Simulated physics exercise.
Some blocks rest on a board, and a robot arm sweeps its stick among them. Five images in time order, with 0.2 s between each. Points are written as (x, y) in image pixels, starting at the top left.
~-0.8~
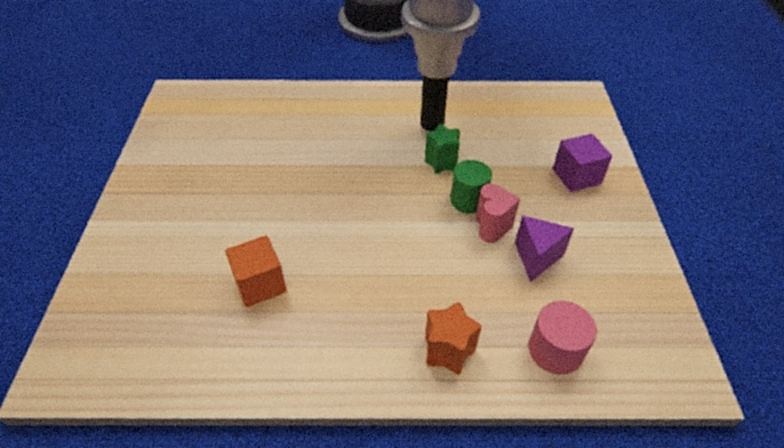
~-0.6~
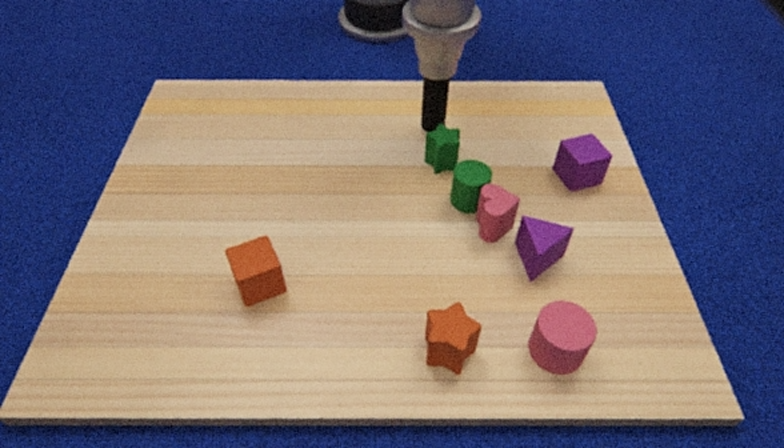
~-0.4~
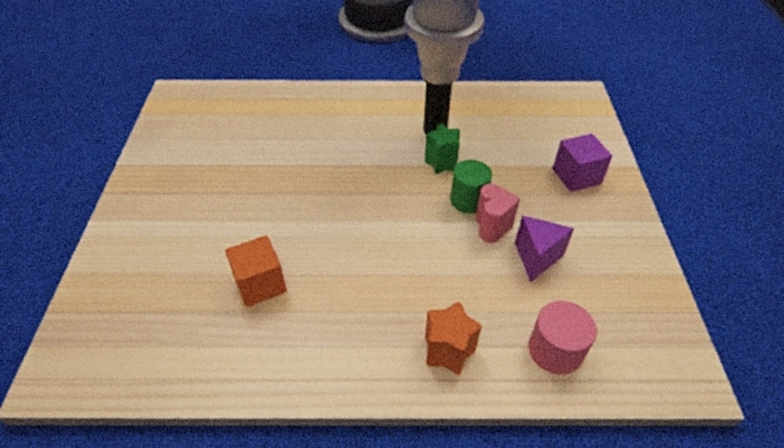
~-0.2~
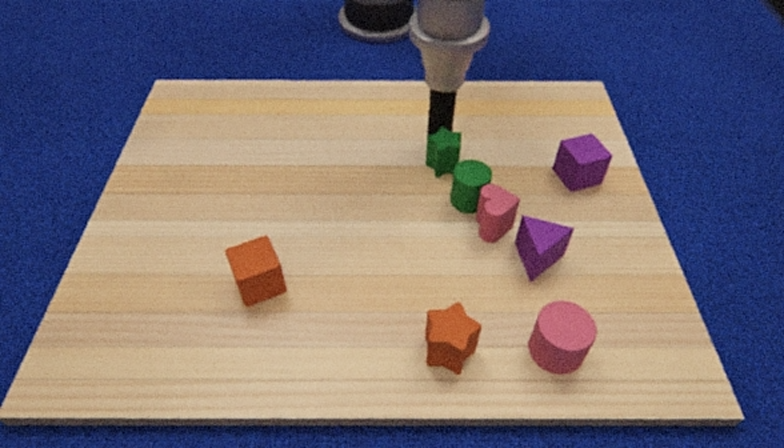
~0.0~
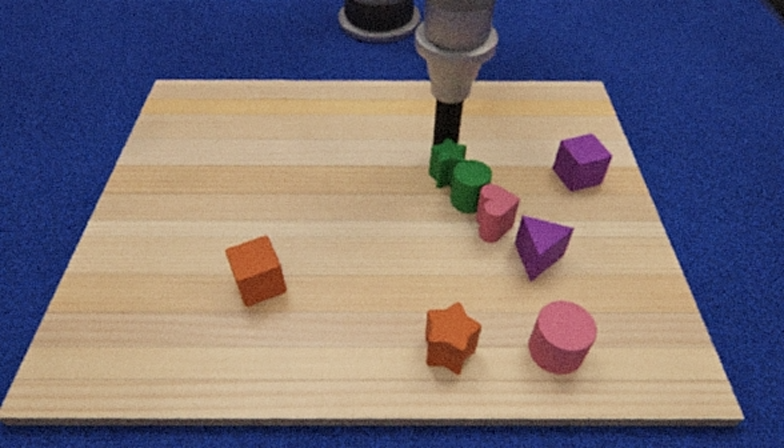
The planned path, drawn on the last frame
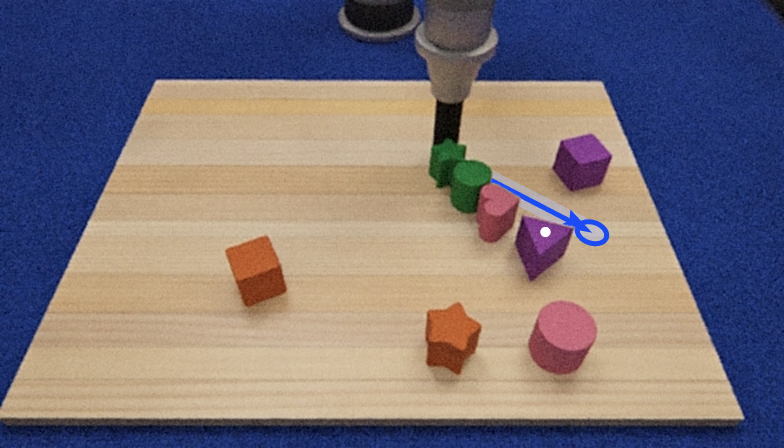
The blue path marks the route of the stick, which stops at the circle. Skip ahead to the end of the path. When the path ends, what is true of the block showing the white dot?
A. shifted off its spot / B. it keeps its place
B: It keeps its place.
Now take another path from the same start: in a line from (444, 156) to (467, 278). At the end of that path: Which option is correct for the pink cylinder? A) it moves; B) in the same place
I choose B.
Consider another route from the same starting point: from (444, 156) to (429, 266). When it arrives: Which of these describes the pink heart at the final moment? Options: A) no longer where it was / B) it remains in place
A.
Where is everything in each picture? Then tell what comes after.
The first frame shows stick's lower end at (432, 124); green star block at (445, 135); green cylinder at (473, 172); pink heart at (498, 199); purple three-sided block at (545, 232).
The second frame shows stick at (433, 126); blocks still.
The third frame shows stick at (435, 130); blocks still.
The fourth frame shows stick at (439, 138); green star block at (446, 138).
The fifth frame shows stick at (445, 149); green star block at (450, 150); green cylinder at (473, 172); pink heart at (498, 199); purple three-sided block at (545, 232).
Drawn move, straight from (444, 156) to (592, 233); the dot is on the purple three-sided block.
On the path given first. One third of the way, stick at (491, 172); green star block at (460, 155), turned 95° clockwise; green cylinder at (471, 181); pink heart at (503, 204).
Two thirds of the way, stick at (541, 197); green star block at (460, 155), turned 95° clockwise; green cylinder at (471, 181); pink heart at (503, 204).
At the end, stick at (595, 225); green star block at (460, 155), turned 95° clockwise; green cylinder at (471, 181); pink heart at (503, 204); purple three-sided block still.
